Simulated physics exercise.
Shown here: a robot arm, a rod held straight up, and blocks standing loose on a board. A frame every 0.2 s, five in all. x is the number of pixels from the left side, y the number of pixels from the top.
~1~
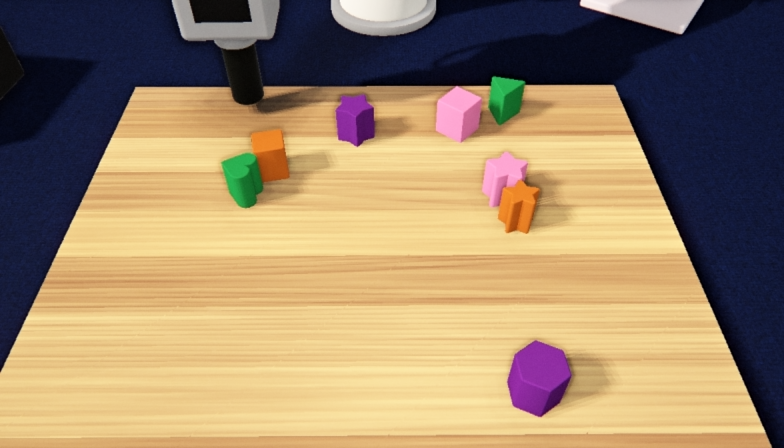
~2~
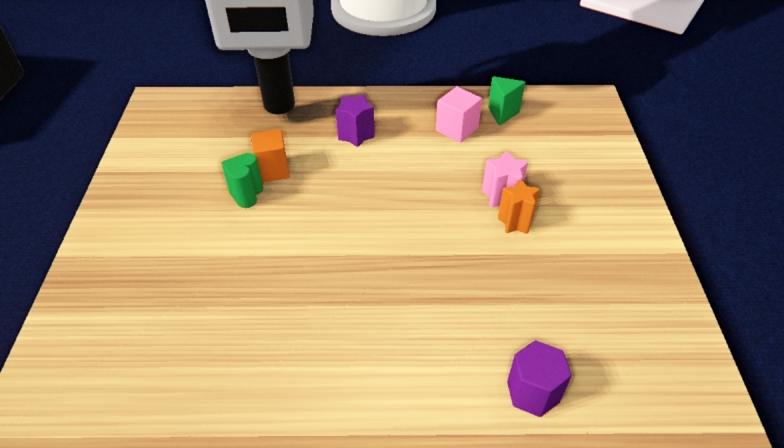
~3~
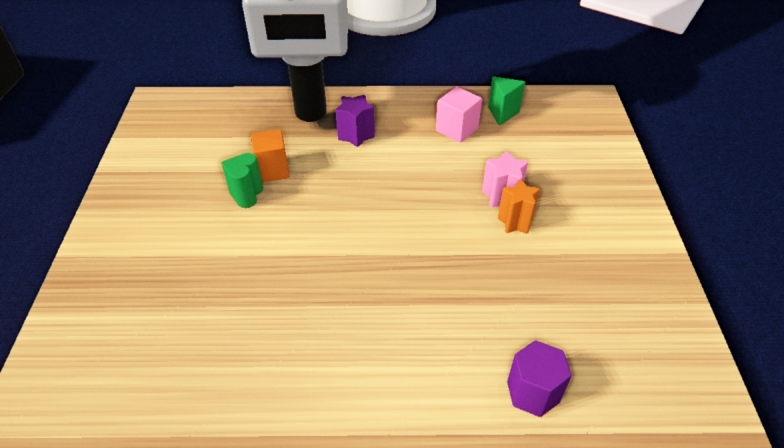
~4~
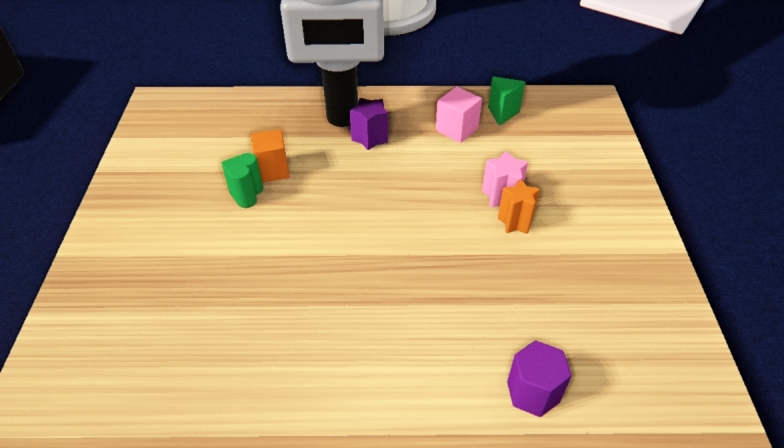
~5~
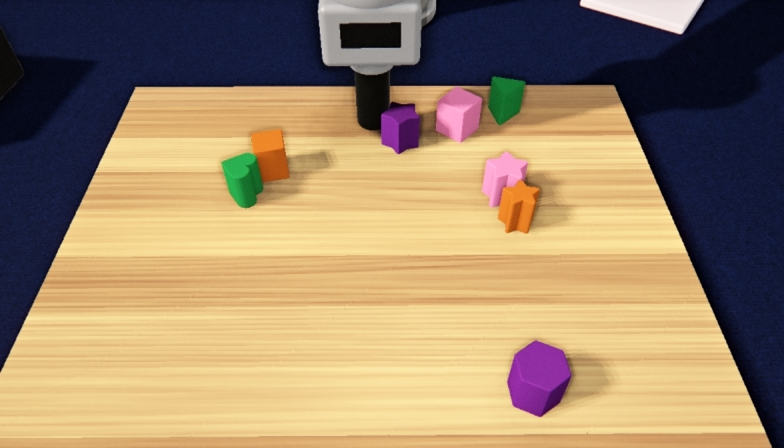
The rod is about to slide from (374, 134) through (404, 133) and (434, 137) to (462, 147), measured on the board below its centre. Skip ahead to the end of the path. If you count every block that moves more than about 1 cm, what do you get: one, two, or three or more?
Two move.
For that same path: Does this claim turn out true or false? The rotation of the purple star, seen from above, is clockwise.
True - the claim holds.
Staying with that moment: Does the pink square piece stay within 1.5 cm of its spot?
No
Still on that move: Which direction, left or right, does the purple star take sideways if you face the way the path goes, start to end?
It will end up to the right.
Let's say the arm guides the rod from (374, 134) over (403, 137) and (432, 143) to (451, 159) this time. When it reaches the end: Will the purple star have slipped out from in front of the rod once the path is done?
Short answer: No.
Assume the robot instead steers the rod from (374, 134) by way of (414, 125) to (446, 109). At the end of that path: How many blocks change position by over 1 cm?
It shifts a single block.
On the path given first. Halfway along, rod at (420, 122); purple star at (442, 119), turned 25° clockwise.
At the end, rod at (464, 135); purple star at (477, 136), turned 50° clockwise; pink square piece at (478, 98); green triangular piece still.
